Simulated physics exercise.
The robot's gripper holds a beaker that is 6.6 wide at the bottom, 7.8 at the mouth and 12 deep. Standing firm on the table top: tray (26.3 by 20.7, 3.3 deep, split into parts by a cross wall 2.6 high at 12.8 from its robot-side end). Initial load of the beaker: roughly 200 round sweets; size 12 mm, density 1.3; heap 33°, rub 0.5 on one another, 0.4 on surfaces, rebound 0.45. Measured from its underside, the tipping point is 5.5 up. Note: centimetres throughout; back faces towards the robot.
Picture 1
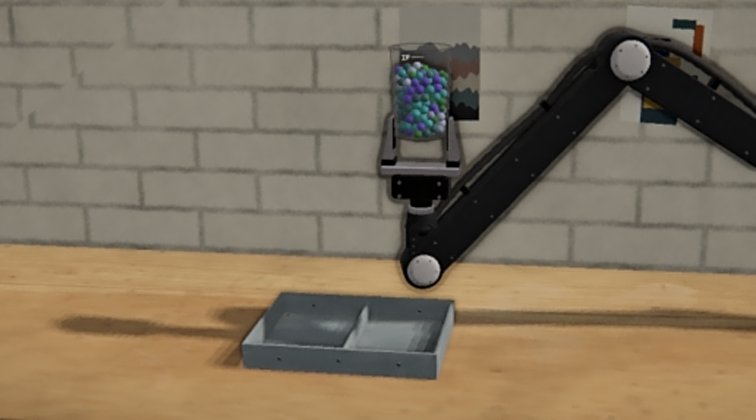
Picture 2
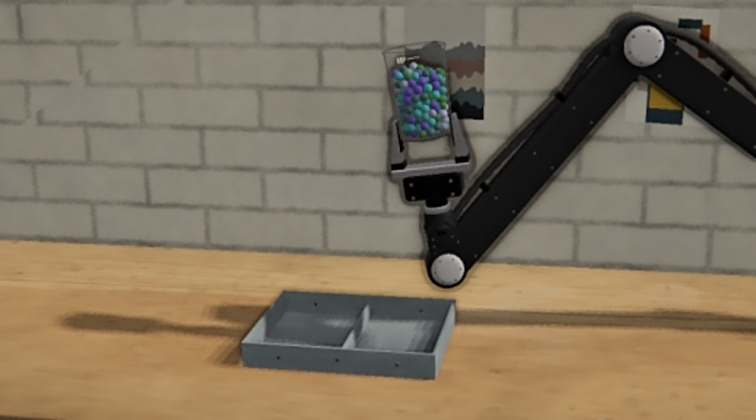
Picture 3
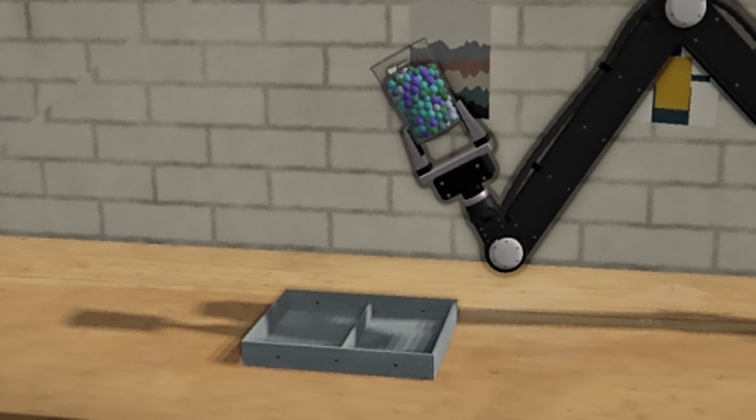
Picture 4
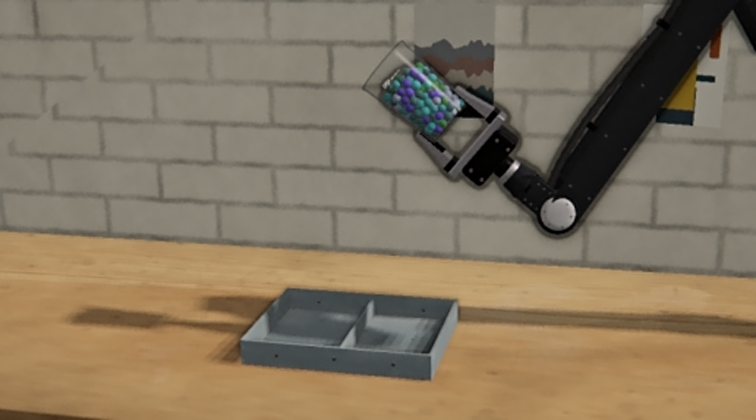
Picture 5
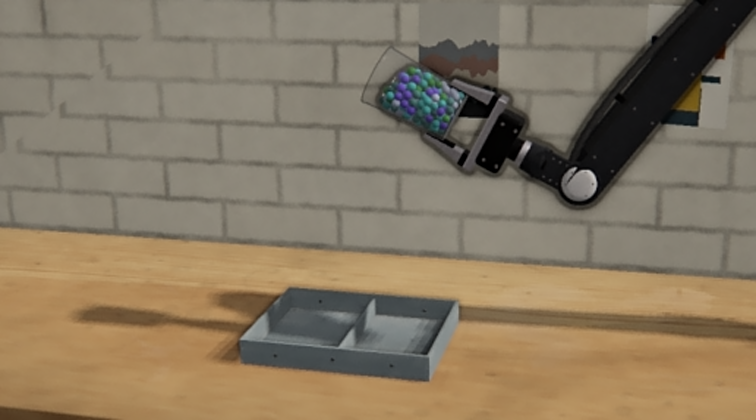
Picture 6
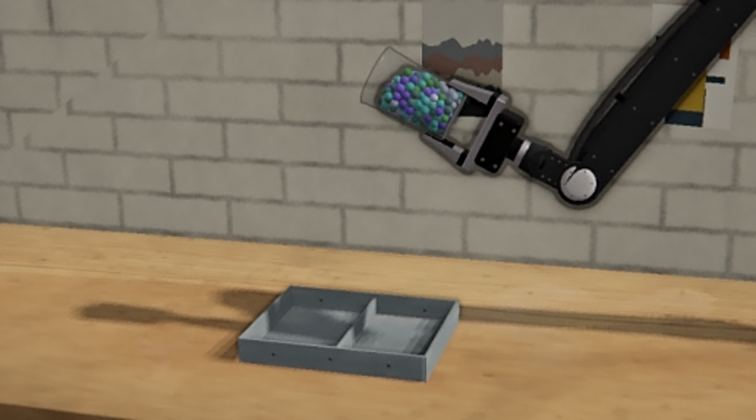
In the video, a black robot arm holds a clear beaker of small purple, green and blue balls above a gray divided tray on a wooden table, tilting it steadily to the left before the motion nearly ceases.
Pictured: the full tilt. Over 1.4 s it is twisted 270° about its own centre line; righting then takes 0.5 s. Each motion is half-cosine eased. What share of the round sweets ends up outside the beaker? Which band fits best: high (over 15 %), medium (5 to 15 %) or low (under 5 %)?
The low band fits best.
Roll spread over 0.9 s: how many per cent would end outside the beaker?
Then about 0 per cent.
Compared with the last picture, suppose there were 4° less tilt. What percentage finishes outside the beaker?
I'd put it at close to 0 per cent.
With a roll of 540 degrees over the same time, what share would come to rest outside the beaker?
I'd put it at about 0 %.
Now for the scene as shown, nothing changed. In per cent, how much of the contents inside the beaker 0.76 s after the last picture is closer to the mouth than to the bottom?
I'd say about 40 %, give or take.
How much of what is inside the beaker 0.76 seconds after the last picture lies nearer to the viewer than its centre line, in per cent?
Close to 55 % of them.
Then, 0.76 s later, tipped 64°, highest piece 40 above the table; 202 in the beaker.
Then, 1.52 s later, tipped 55°, highest piece 40 above the table; 199 in the beaker, 2 in the far-side part, 1 in flight or on a rim.
Then, 2.10 s later, upright, highest piece 42 above the table; 199 in the beaker, 3 in the far-side part.
Then, 2.80 s later, upright, highest piece 42 above the table; 199 in the beaker, 3 in the far-side part.
At rest, 199 in the beaker, 3 in the far-side part. That is 1 % outside the beaker.
